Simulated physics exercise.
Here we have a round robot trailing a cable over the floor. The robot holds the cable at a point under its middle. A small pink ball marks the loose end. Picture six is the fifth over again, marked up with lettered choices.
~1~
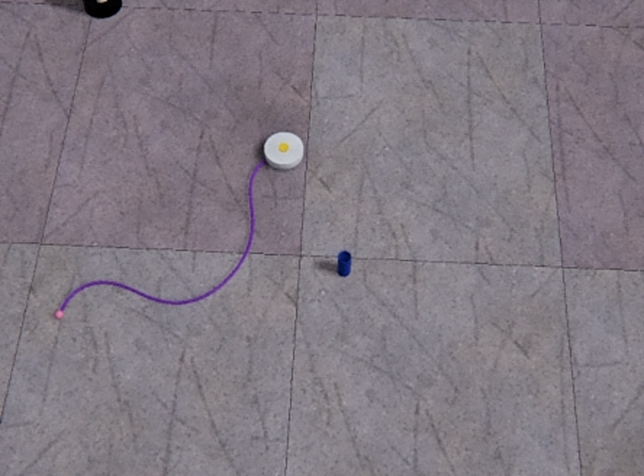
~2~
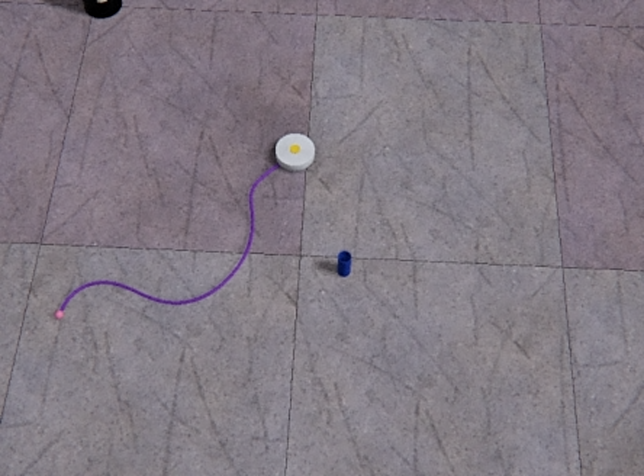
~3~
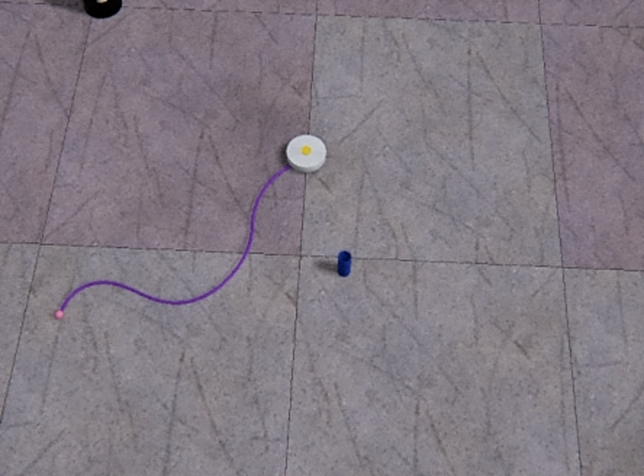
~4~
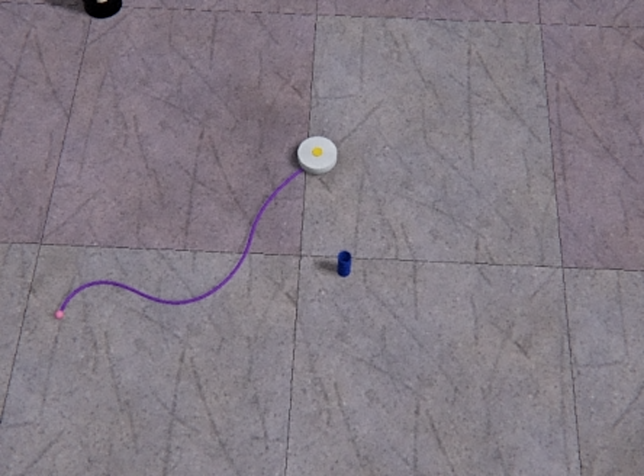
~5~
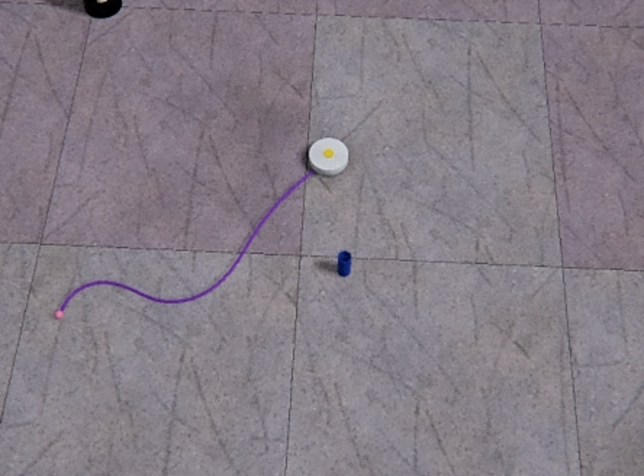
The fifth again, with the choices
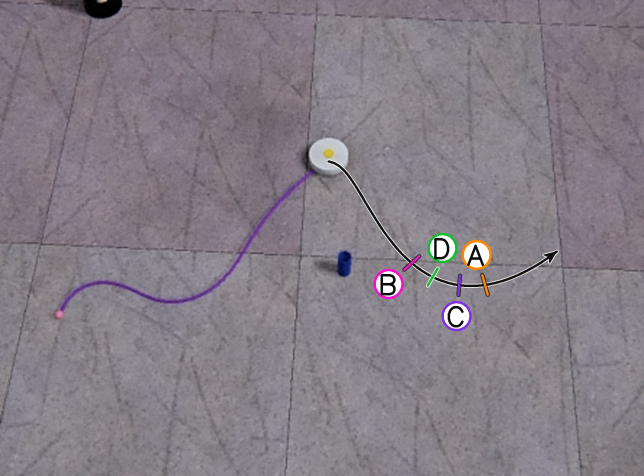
A round white robot with a yellow dot slid a short way to the right across the tiled floor, pulling the near part of its curvy purple cable straighter above a small blue post.
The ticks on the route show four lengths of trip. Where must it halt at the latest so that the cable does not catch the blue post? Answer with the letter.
Up to mark B.
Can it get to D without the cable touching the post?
No.
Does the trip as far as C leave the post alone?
No.
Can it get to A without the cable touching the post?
No.
On the copy, A at (485, 285); B at (412, 263); C at (459, 285); D at (433, 277); the route from (329, 161) via (417, 267) to (557, 252).
On B. First, robot (360, 189), middle of the cable (218, 280), free end (59, 315).
Then, robot (385, 228), middle of the cable (218, 279), free end (59, 315).
Finally, robot (412, 260), middle of the cable (228, 273), free end (59, 314); nothing has been touched.
By contrast, A brings the cable against the post; C brings the cable against the post; D brings the cable against the post.
